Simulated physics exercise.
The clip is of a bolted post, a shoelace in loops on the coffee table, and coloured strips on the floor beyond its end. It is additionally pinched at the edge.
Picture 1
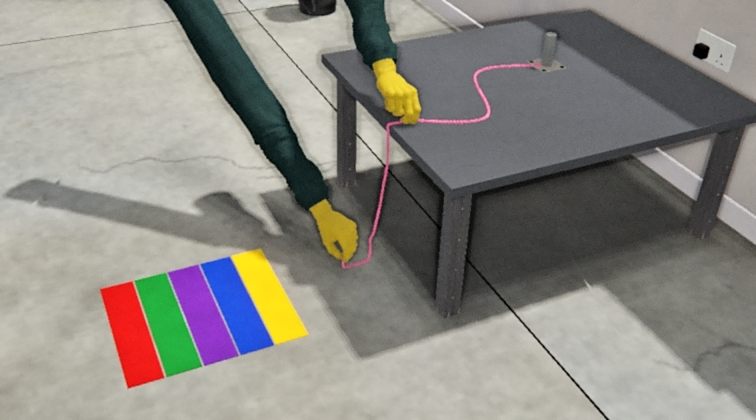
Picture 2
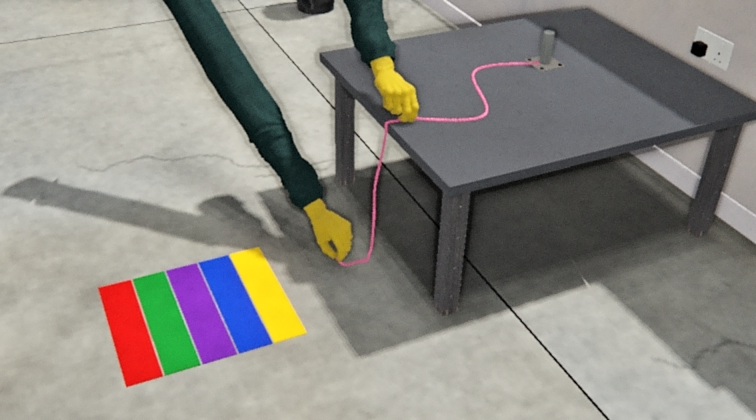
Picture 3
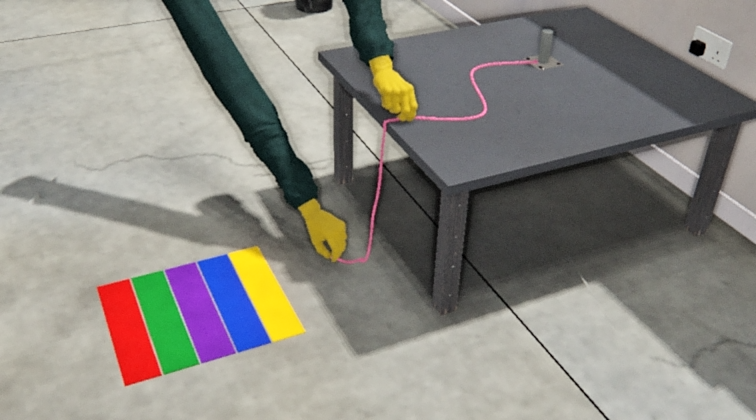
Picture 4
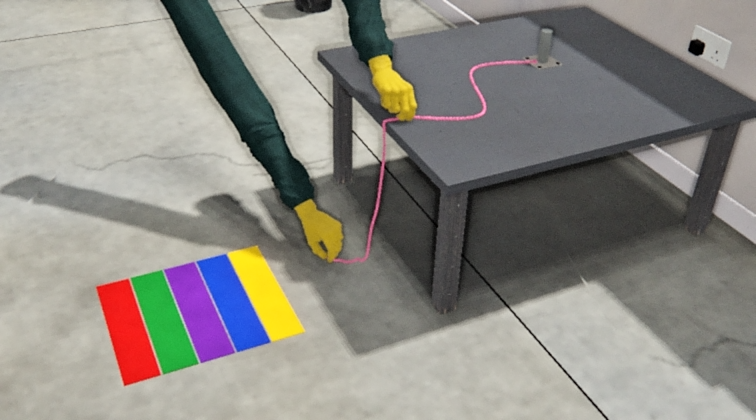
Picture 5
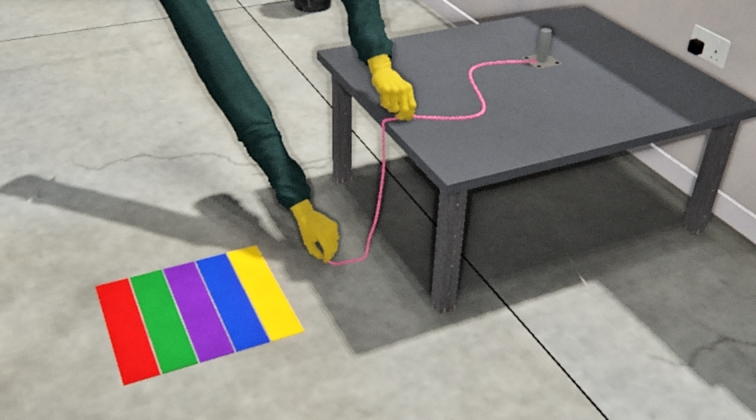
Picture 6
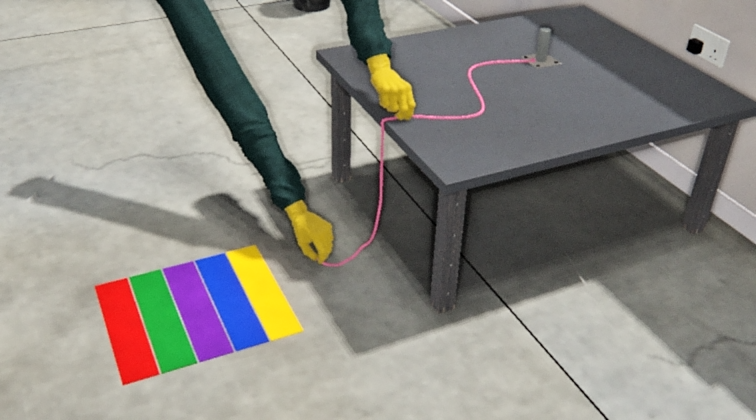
The video shows two yellow-gloved hands holding a pink shoelace, one pinching it at a coffee table's edge and the other holding its end near the floor, drifting slightly left beside strips of red, green, purple, blue and yellow.
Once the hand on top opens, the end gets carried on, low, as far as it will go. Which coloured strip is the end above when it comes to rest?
The green one.
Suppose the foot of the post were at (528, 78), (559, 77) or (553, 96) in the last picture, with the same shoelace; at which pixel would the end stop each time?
Around (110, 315), (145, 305) and (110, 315).
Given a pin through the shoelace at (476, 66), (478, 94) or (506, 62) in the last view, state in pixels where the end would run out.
It comes to rest around (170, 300), (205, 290) and (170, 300) respectively.
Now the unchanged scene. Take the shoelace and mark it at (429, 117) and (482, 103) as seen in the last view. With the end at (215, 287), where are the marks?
They end up at (381, 133) and at (431, 100).
A little later, end near (215, 287); over blue.
Next, end near (182, 296); over purple.
When it is tight, end near (162, 301); over green. It gets as far as the green strip.
